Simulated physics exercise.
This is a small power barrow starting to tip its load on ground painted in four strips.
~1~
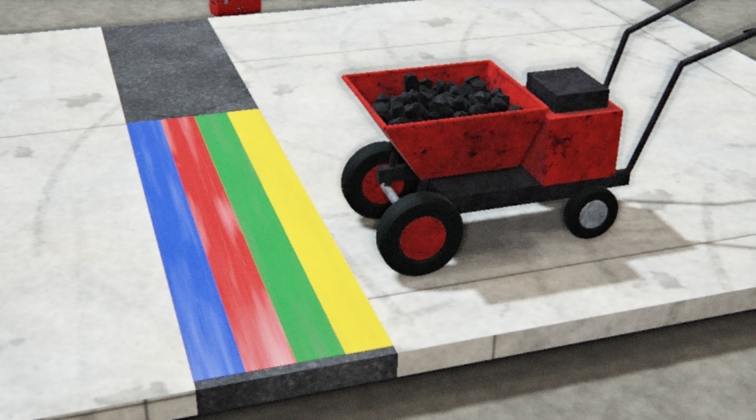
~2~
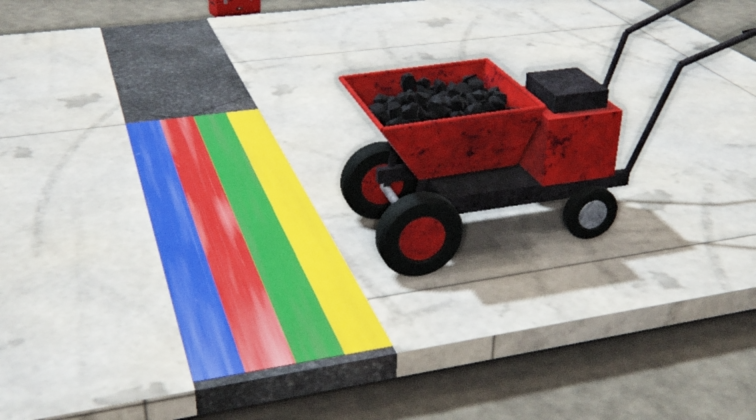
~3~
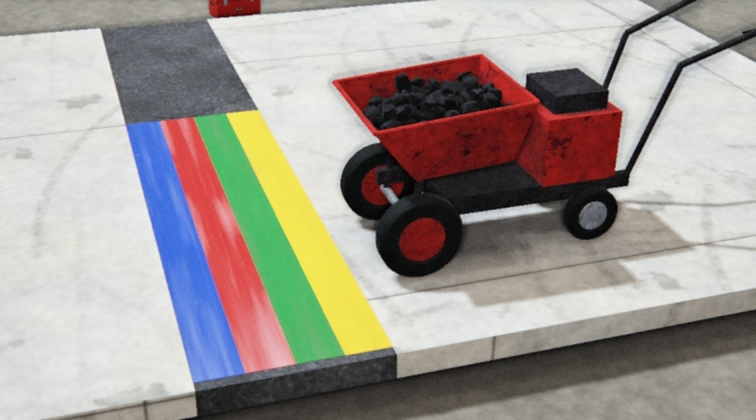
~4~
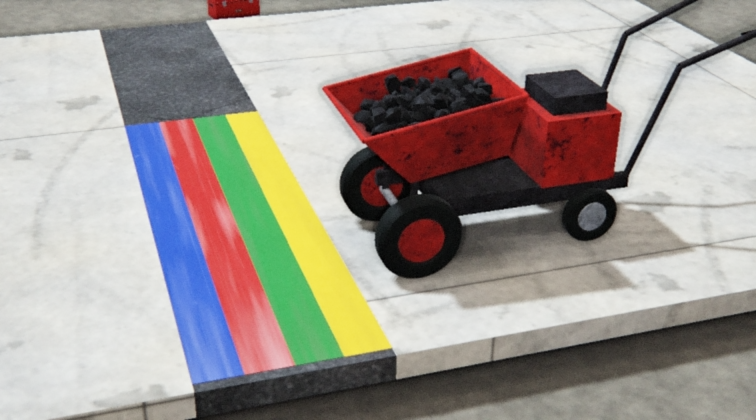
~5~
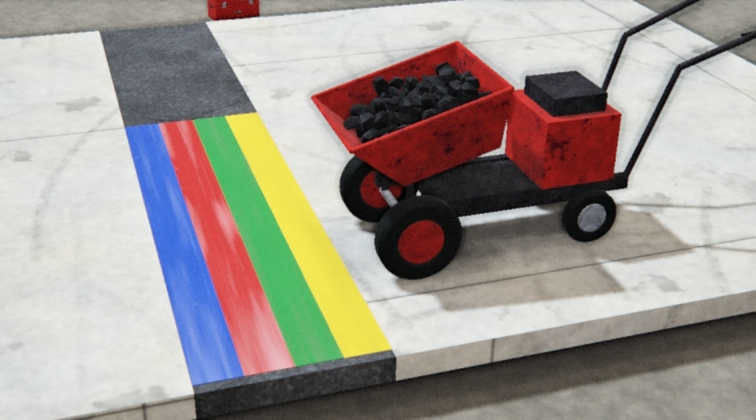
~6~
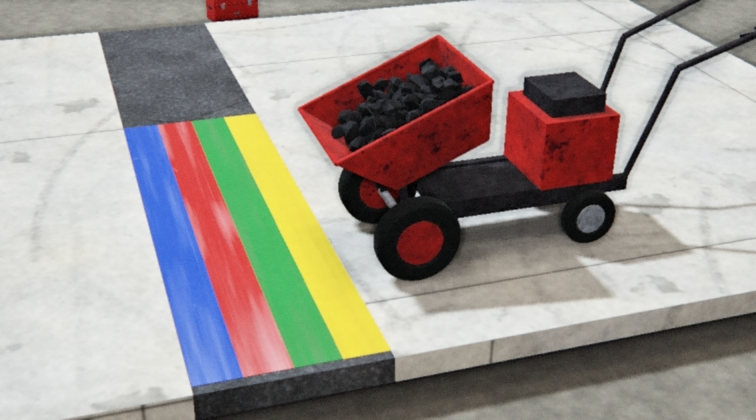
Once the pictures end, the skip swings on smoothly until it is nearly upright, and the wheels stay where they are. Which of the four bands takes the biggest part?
Most lies over the red band.
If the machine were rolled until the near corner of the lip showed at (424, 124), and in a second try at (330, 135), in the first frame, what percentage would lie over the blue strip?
About 10 and 40 per cent.
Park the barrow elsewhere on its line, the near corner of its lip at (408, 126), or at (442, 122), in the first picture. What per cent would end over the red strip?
Roughly 20 per cent, and 10 per cent.
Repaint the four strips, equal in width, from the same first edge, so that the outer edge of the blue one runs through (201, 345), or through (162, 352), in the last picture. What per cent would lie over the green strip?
The first gives 10 %, the second 20 %.
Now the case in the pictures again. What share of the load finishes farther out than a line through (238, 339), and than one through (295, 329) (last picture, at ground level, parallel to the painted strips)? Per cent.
Roughly 30 per cent, and 70 per cent.
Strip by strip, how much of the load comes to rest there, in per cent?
Yellow strip near 0; green strip near 20; red strip near 30; blue strip near 20.
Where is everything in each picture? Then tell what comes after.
Lip of the skip near (386, 129), level; top of the load near (450, 105), lumps of coal; yellow strip near (349, 311); green strip near (303, 319); red strip near (256, 327); blue strip near (208, 335), in the first frame.
Lip of the skip near (383, 130), tipped barely; top of the load near (447, 104), in the second frame.
Lip of the skip near (376, 134), tipped barely; top of the load near (457, 104), in the third frame.
Lip of the skip near (365, 142), tipped a little; top of the load near (448, 102), in the fourth frame.
Lip of the skip near (352, 151), tipped clearly; top of the load near (444, 94), in the fifth frame.
Lip of the skip near (337, 164), tipped clearly; top of the load near (437, 84); yellow strip near (347, 316); green strip near (301, 324); red strip near (254, 332); blue strip near (205, 340), in the sixth frame.
Shortly afterwards, skip tipped steeply; the whole lot in the skip.
Next, skip tipped right over; near two thirds in the skip; a little over the green strip; near a quarter over the red strip; a little over the blue strip.
Some moments later, skip tipped right over; near a quarter in the skip; near a quarter over the green strip; near a quarter over the red strip; near a quarter over the blue strip; a little off the paint.
In the end, skip tipped right over; near a quarter in the skip; none at all over the yellow strip; near a quarter over the green strip; near a third over the red strip; near a quarter over the blue strip; a little off the paint.
